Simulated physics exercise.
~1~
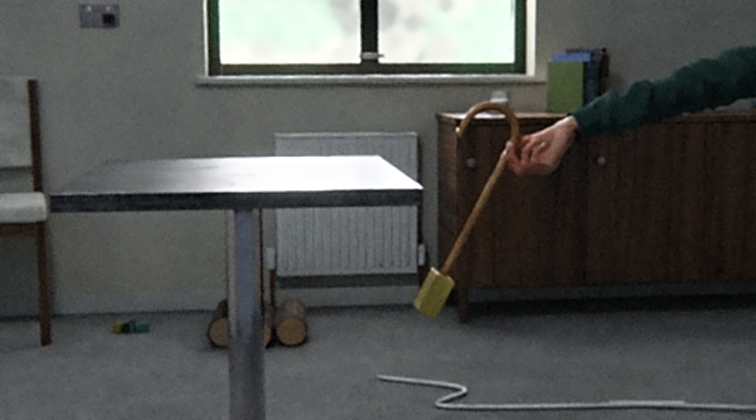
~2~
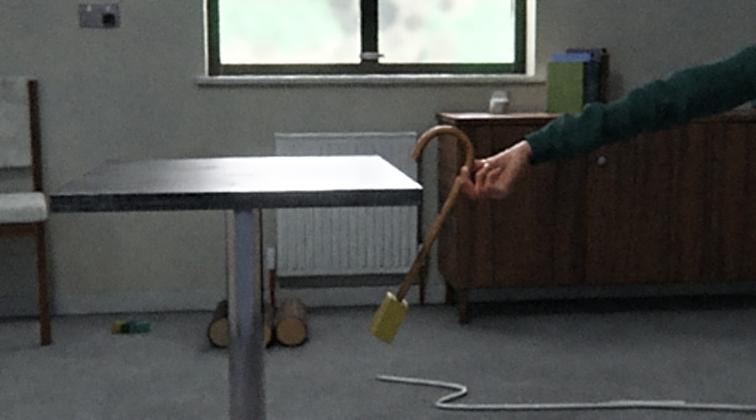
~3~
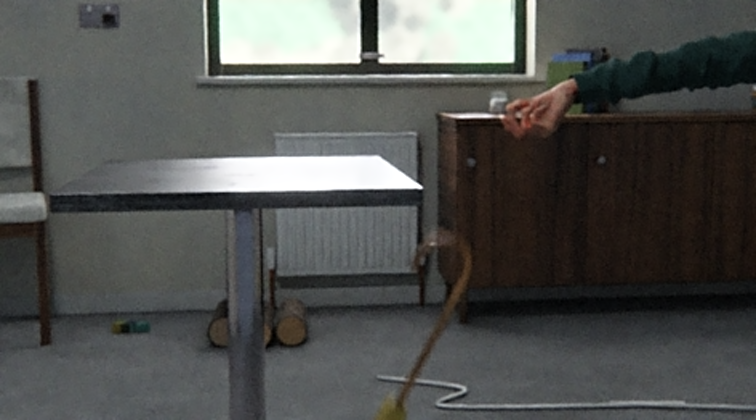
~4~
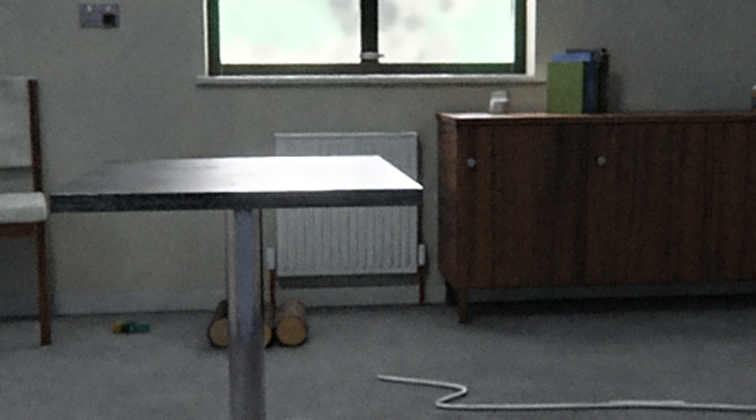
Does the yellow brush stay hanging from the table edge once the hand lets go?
No, the yellow brush does not stay on the table edge. It falls to the floor, dropping out of view at the bottom.
